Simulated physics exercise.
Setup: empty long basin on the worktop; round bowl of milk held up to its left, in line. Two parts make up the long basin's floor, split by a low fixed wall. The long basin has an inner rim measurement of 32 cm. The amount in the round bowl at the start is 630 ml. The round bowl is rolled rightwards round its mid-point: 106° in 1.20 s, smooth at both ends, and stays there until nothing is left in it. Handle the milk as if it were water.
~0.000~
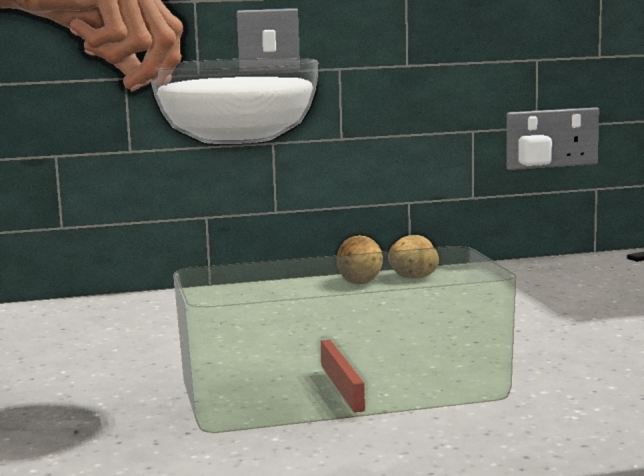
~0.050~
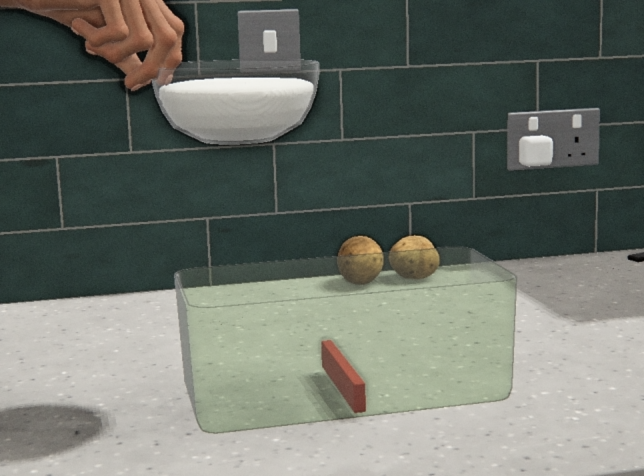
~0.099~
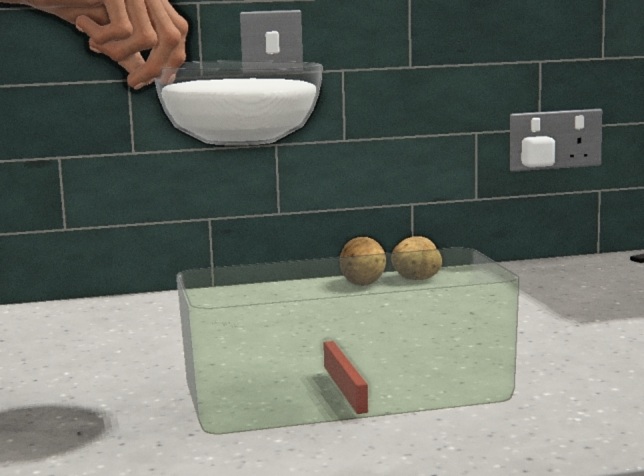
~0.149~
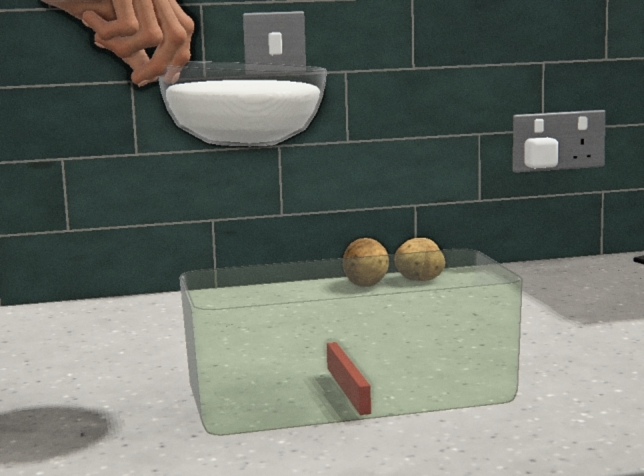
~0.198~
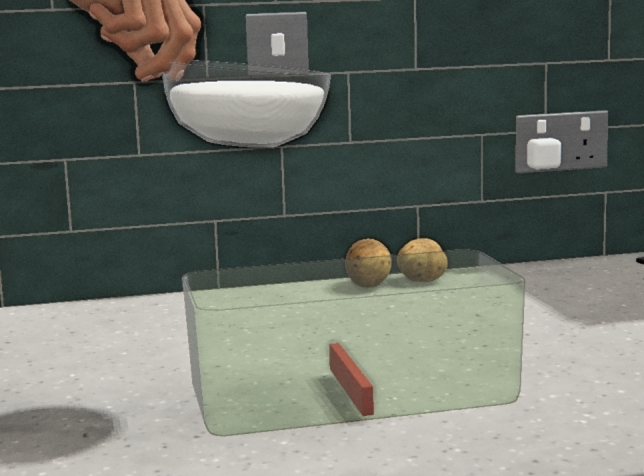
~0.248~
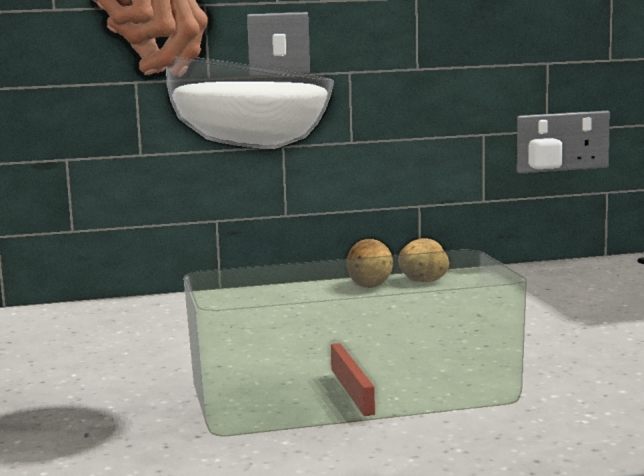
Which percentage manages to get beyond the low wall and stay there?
Beyond the low wall, roughly 81 per cent stays.
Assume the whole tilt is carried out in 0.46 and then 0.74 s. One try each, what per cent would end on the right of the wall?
The first try gives around 60 percent, the second around 75 percent.
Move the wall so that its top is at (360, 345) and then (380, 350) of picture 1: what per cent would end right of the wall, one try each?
Respectively close to 75 and 65 %.
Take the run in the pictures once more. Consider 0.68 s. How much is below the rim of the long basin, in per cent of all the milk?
I'd estimate some 12 percent of the liquid.
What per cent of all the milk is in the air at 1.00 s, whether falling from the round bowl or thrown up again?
Airborne fraction: Approx. 10 %.
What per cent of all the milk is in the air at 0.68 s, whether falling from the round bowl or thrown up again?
Around 40 in a hundred.
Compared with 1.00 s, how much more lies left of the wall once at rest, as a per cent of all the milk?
I'd put it at some 10 percent.
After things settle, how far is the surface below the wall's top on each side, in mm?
For the left, around 24 mm; for the right, around 6 mm.
After 0.68 s the tilt is 65° and 47 per cent is still to pour, 0 is left of the wall and 12 right of it.
After 1.00 s the tilt is 99° and 2 per cent is still to pour, 8 is left of the wall and 80 right of it.
After 1.34 s the tilt is 106° and 0 per cent is still to pour, 17 is left of the wall and 83 right of it.
After 1.70 s the tilt is 106° and 0 per cent is still to pour, 19 is left of the wall and 81 right of it.
In the end 19 per cent lies left of the wall, 81 right of it and 1 outside.
